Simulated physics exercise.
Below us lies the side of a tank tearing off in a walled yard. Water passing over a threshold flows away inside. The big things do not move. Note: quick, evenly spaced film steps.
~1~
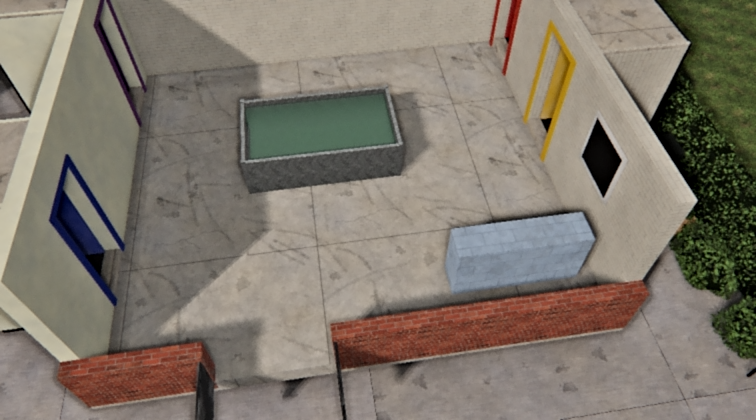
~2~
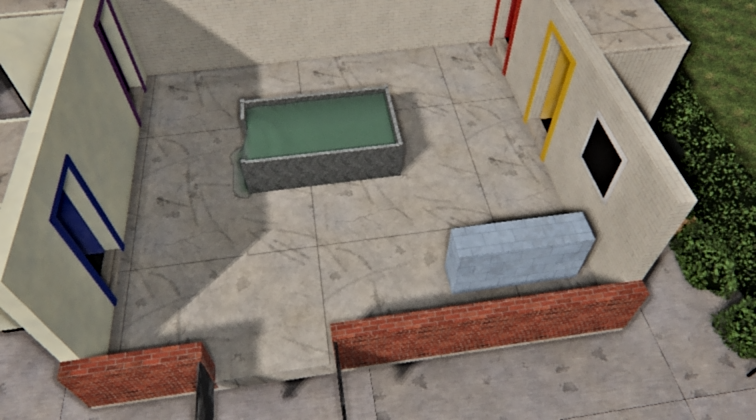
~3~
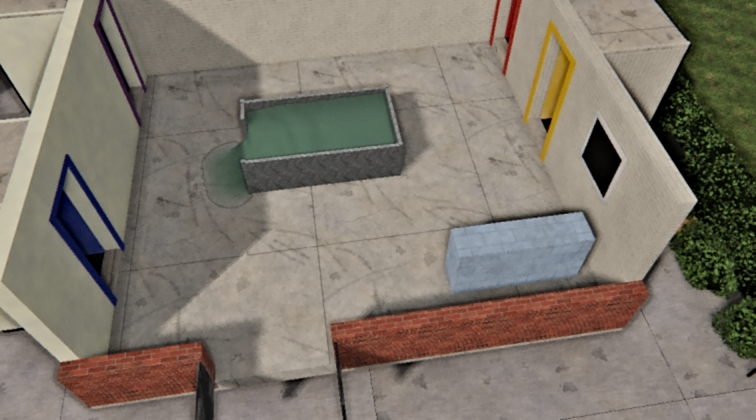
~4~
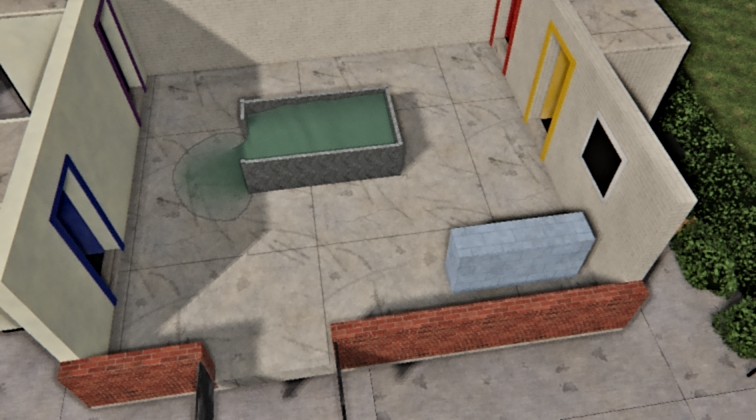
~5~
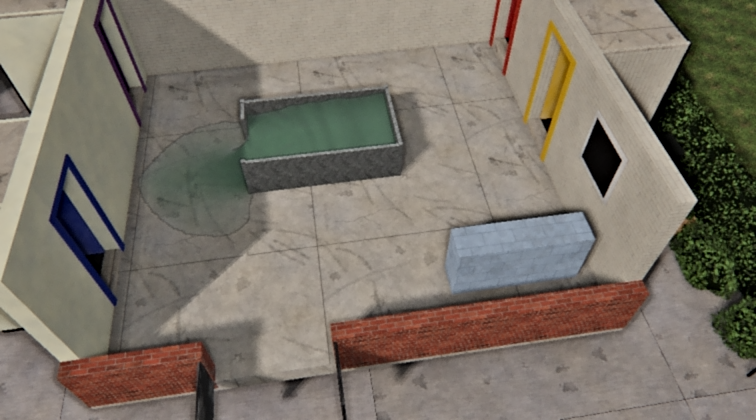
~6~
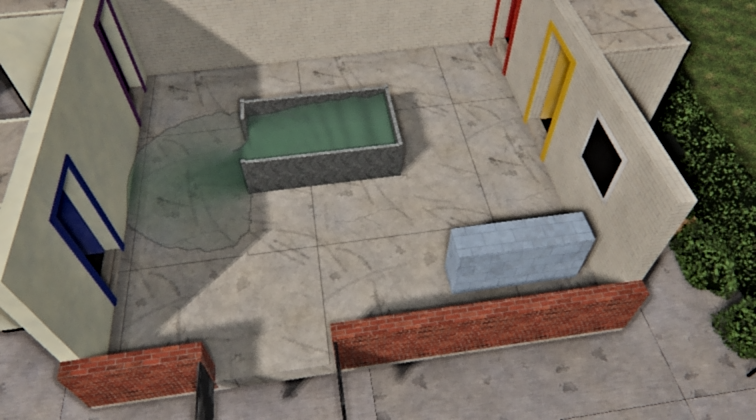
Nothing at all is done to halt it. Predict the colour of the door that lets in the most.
I would say blue.
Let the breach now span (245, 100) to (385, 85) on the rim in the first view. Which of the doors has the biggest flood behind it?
Greatest inflow: The purple one.
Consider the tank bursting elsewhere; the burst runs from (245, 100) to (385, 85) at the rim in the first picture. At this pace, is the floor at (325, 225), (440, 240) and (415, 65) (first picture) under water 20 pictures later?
Untouched, untouched, soaked.
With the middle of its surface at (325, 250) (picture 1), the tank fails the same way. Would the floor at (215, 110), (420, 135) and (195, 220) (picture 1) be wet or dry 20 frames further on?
Point by point, the spots are hit, not hit and hit.
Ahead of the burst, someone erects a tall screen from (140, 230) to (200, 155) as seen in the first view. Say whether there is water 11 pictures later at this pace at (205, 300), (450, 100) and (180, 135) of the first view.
In sequence: Swamped, spared, swamped.
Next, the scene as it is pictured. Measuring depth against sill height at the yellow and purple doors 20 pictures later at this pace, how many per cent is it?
The first comes to about 0 percent, the second to about 50 percent.
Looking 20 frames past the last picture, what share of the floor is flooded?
Roughly 35 %.
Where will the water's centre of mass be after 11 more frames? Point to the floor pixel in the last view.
My pick is pixel (245, 173).
A moment on, water covers 15 % of the floor; red door not reached, yellow door not reached, purple door wet at the sill, nothing in, blue door wet at the sill, nothing in.
Next, water covers 20 % of the floor; red door not reached, yellow door not reached, purple door wet at the sill, nothing in, blue door some in.
Then, water covers 35 % of the floor; red door not reached, yellow door not reached, purple door wet at the sill, nothing in, blue door some in.
Later, water covers 75 % of the floor; red door not reached, yellow door not reached, purple door wet at the sill, nothing in, blue door some in.
In the end, water covers 100 % of the floor; red door wet at the sill, nothing in, yellow door wet at the sill, nothing in, purple door wet at the sill, nothing in, blue door some in; the blue door has let in the most.
